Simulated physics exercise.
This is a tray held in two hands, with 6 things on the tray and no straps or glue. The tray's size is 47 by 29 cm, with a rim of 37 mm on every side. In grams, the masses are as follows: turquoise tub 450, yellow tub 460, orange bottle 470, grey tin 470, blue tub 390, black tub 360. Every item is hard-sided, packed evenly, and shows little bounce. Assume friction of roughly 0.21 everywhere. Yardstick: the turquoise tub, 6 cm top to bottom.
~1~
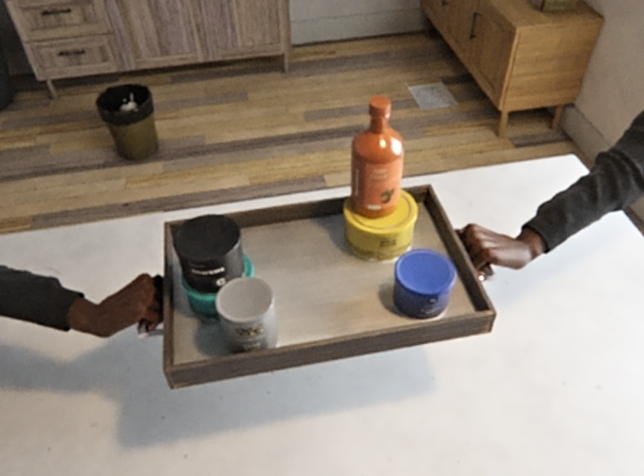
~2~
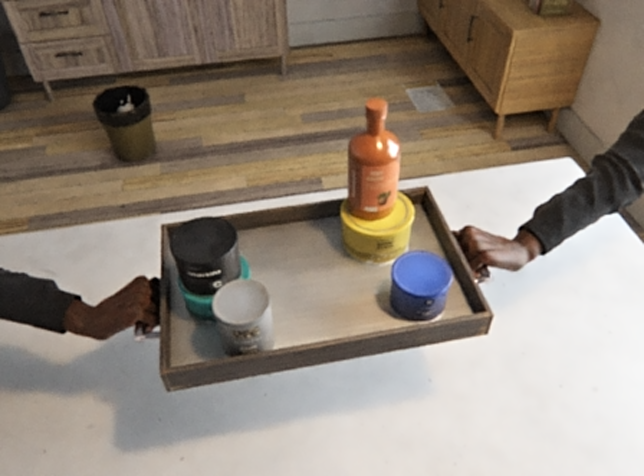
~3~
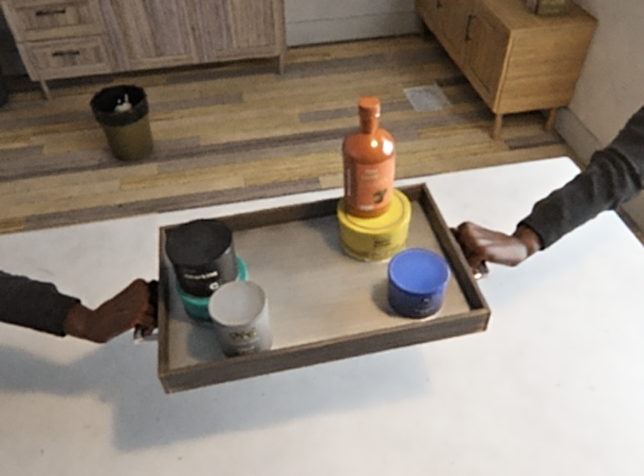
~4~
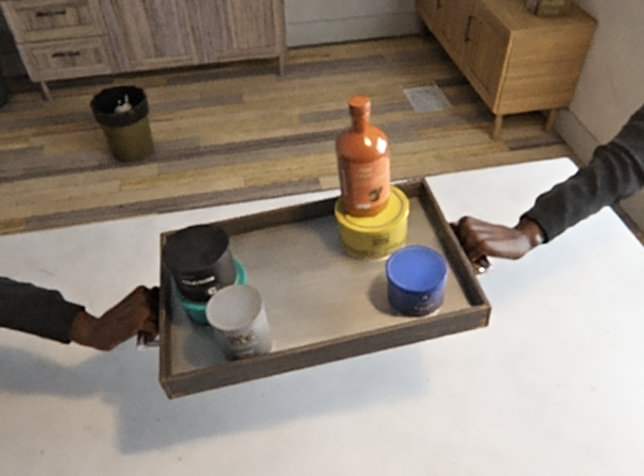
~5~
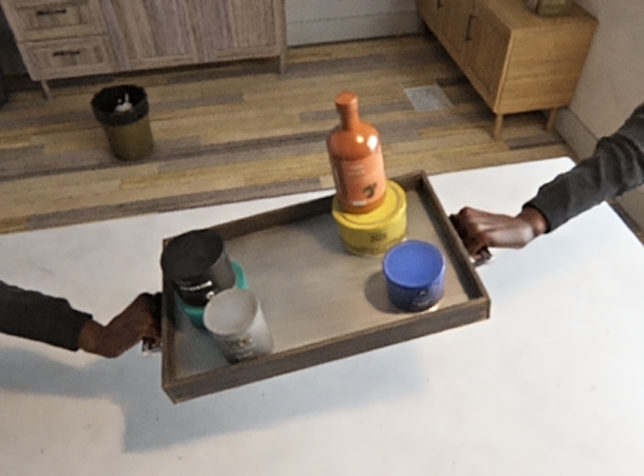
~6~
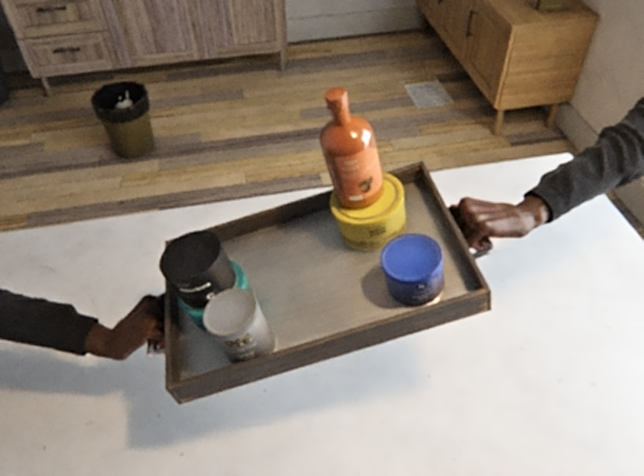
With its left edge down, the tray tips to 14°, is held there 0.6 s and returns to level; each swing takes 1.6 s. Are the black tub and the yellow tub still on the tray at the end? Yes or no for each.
Black tub - no, yellow tub - yes.
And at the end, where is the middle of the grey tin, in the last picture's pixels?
It settles somewhere near (191, 328).
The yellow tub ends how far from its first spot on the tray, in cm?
Start to finish, roughly 21 cm.
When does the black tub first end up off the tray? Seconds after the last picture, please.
At around 0.7 seconds on the pictures' clock.
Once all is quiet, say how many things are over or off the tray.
The count comes out at 2.
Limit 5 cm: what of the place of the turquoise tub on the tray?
Outcome for the turquoise tub: In place.
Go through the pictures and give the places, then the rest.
In the first frame, tray level; black tub (211, 255); yellow tub (379, 224).
In the second frame, tray level; grey tin (245, 323); blue tub (419, 288).
In the third frame, tilt 2°, left edge down; orange bottle (368, 156).
In the fourth frame, tilt 5°, left edge down; grey tin (242, 328); blue tub (416, 283).
In the fifth frame, tilt 9°, left edge down; orange bottle (354, 152).
In the sixth frame, tilt 12°, left edge down; black tub (200, 270); yellow tub (370, 212).
Then, 0.90 s later than the last frame, tilt 14°, left edge down; black tub now off the tray; yellow tub 12 cm from its spot near (301, 233); orange bottle 15 cm from its spot.
Then, 1.30 s later than the last frame, tilt 13°, left edge down; orange bottle now off the tray; yellow tub 21 cm from its spot near (250, 249); blue tub 26 cm from its spot.
When it is over, off the tray, orange bottle and black tub; not toppled but over 5 cm from the start, yellow tub, grey tin and blue tub; the last one within 5 cm of the start. In the last view, black tub near (130, 376), yellow tub near (253, 240).
